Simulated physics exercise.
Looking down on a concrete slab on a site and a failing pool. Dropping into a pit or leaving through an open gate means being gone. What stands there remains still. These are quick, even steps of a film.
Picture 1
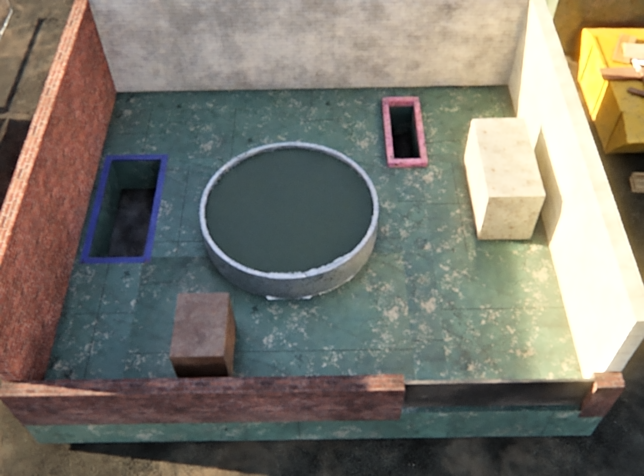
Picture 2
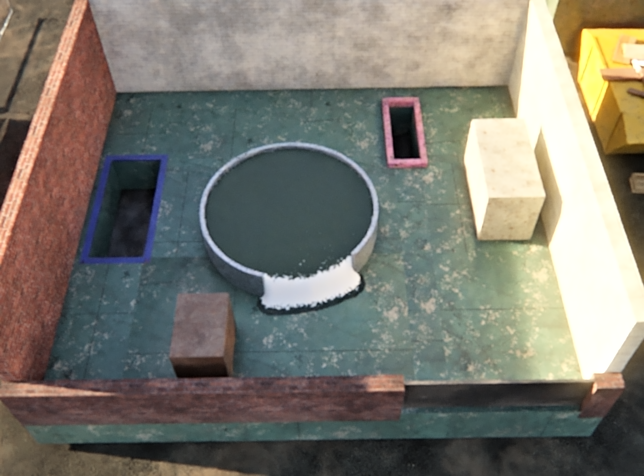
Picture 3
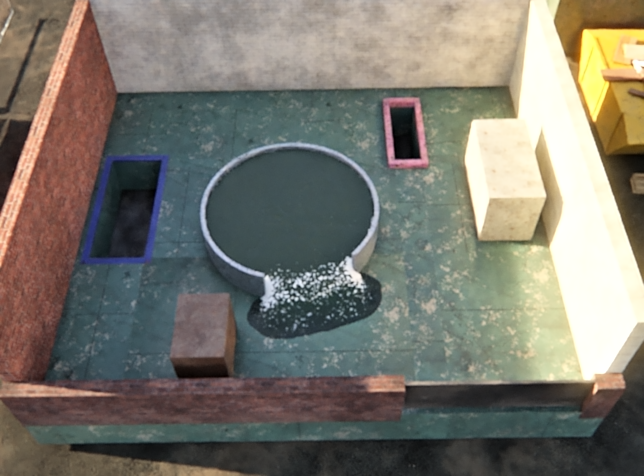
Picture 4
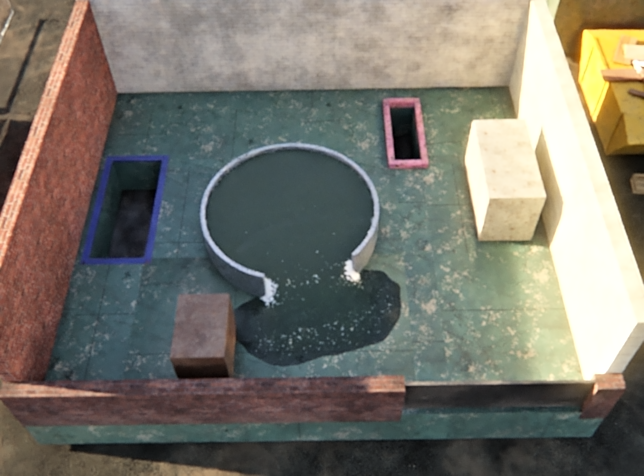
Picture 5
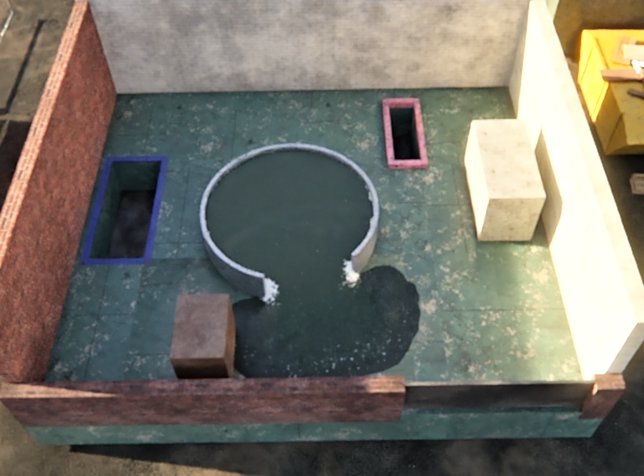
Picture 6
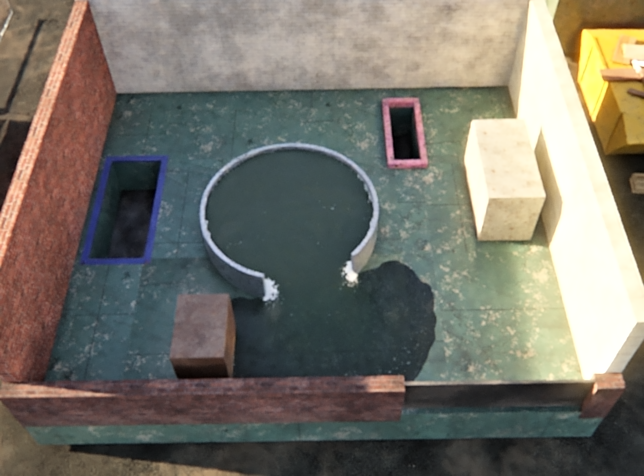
Dark water bursting through the front wall of a round pool, foaming white, then spreading across a green floor past a brown block.
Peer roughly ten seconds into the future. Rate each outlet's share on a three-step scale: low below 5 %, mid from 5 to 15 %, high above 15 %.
Scale: Gate - low, blue pit - mid, pink pit - low.
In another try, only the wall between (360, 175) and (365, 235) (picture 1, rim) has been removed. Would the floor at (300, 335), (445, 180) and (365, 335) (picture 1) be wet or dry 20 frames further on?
So the first one is left untouched, the next drenched, and the last left untouched.
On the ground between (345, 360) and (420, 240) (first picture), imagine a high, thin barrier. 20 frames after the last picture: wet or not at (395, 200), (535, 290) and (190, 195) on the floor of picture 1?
In that order, I'd expect them to be reached by the flood, reached by the flood and kept clear of the flood.
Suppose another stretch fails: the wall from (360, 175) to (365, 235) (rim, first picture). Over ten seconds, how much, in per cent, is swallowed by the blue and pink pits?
Blue about 2 %, pink about 4 %.
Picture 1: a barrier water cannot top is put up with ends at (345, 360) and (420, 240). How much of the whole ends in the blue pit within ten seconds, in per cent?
Roughly 14 per cent ends up in the blue pit.
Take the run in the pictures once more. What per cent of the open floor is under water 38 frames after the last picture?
Roughly 55 %.
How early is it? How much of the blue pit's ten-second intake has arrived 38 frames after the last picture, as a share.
Roughly 35 per cent.
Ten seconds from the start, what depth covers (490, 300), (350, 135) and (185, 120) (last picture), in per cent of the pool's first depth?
In the order asked, some 20, 4 and 0 in a hundred.
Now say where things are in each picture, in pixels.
Still water in the pool at (289, 208), in the first frame.
Water pours out at (312, 287) and has run to (360, 283), in the second frame.
Water pours out at (312, 289) and has run to (264, 329), in the third frame.
Water pours out at (312, 290) and has run to (255, 350), in the fourth frame.
Water pours out at (312, 290) and has run to a hidden place, in the fifth frame.
The front is at a hidden place, out from the gap at (312, 289), in the sixth frame.
A moment on, water covers 15 % of the floor; the gate 0 %, the blue pit 0 %, the pink pit 0 %.
Next, water covers 20 % of the floor; the gate 0 %, the blue pit 0 %, the pink pit 0 %.
Then, water covers 35 % of the floor; the gate 0 %, the blue pit 0 %, the pink pit 0 %.
Later, water covers 55 % of the floor; the gate 0 %, the blue pit 3 %, the pink pit 0 %.
In the end, water covers 80 % of the floor; the gate 0 %, the blue pit 8 %, the pink pit 0 %.
